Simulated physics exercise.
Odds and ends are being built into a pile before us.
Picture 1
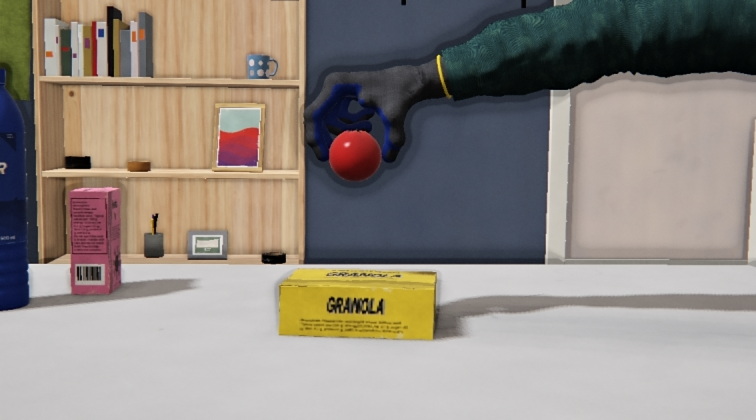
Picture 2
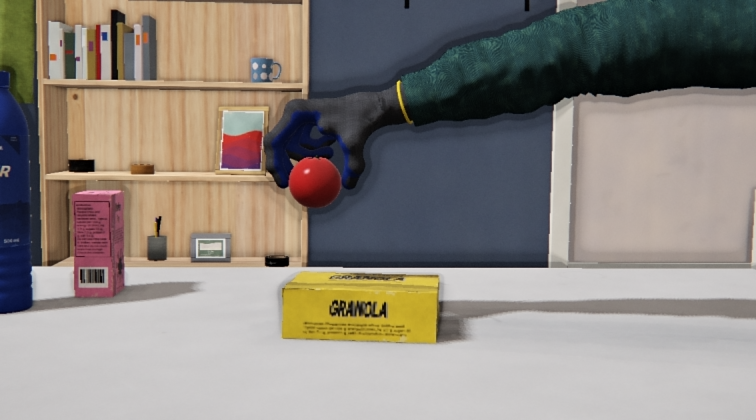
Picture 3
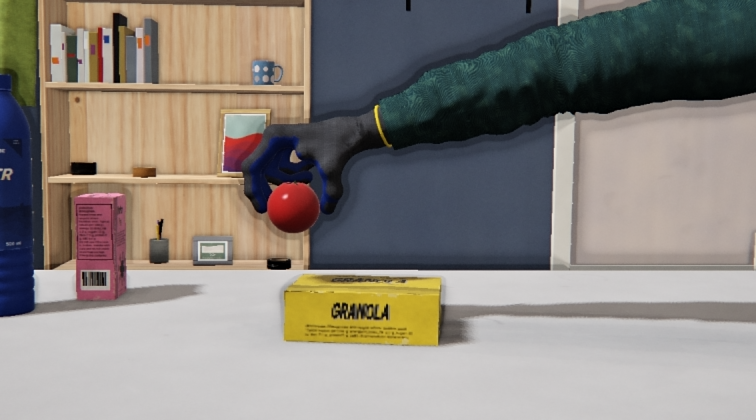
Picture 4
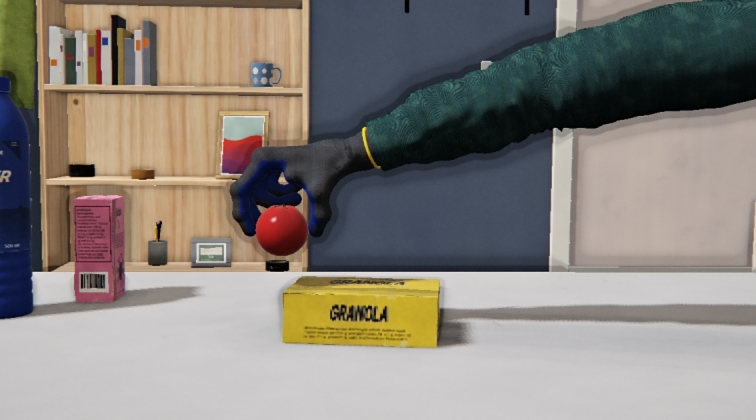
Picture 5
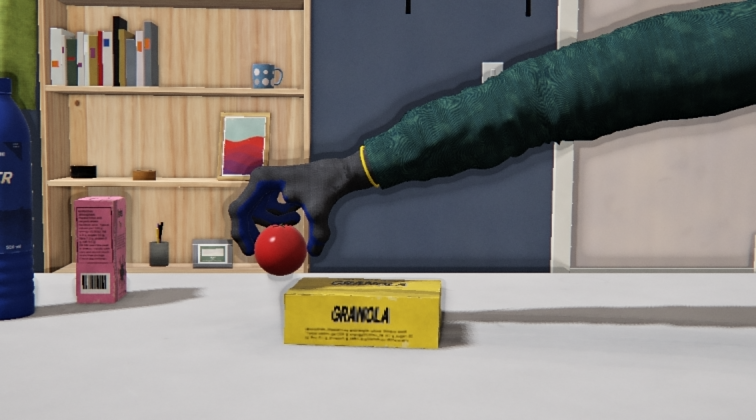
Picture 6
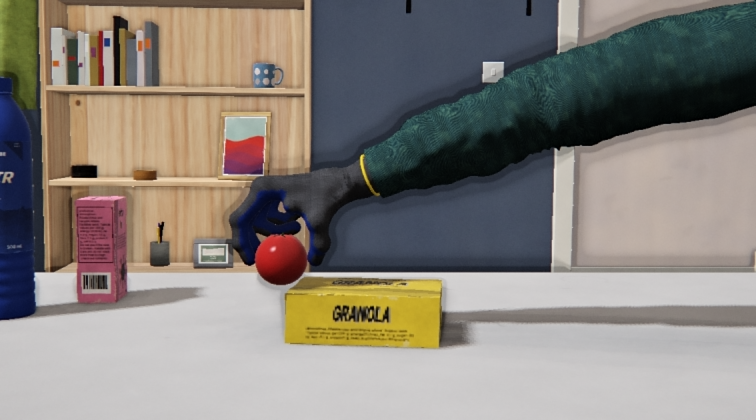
On a white tabletop, a dark-gloved hand lowering a red tomato leftward and down to the left end of a yellow granola packet.
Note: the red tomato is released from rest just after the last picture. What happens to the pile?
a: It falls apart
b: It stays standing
a, it falls apart.
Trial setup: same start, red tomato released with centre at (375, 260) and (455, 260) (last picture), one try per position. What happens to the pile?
Case 1: Stable. Case 2: Collapse.
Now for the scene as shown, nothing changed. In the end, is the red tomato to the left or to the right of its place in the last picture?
As we see it, to our left.
Then, 0.30 s later than the last frame, red tomato now fallen.
Then, 0.70 s later than the last frame, nothing new.
Then, 2.20 s later than the last frame, red tomato resting near (245, 308).
When it is over, fallen, red tomato; the other 3 as before. End places, in pixels of the last picture, red tomato near (245, 308). The pile loses its balance.
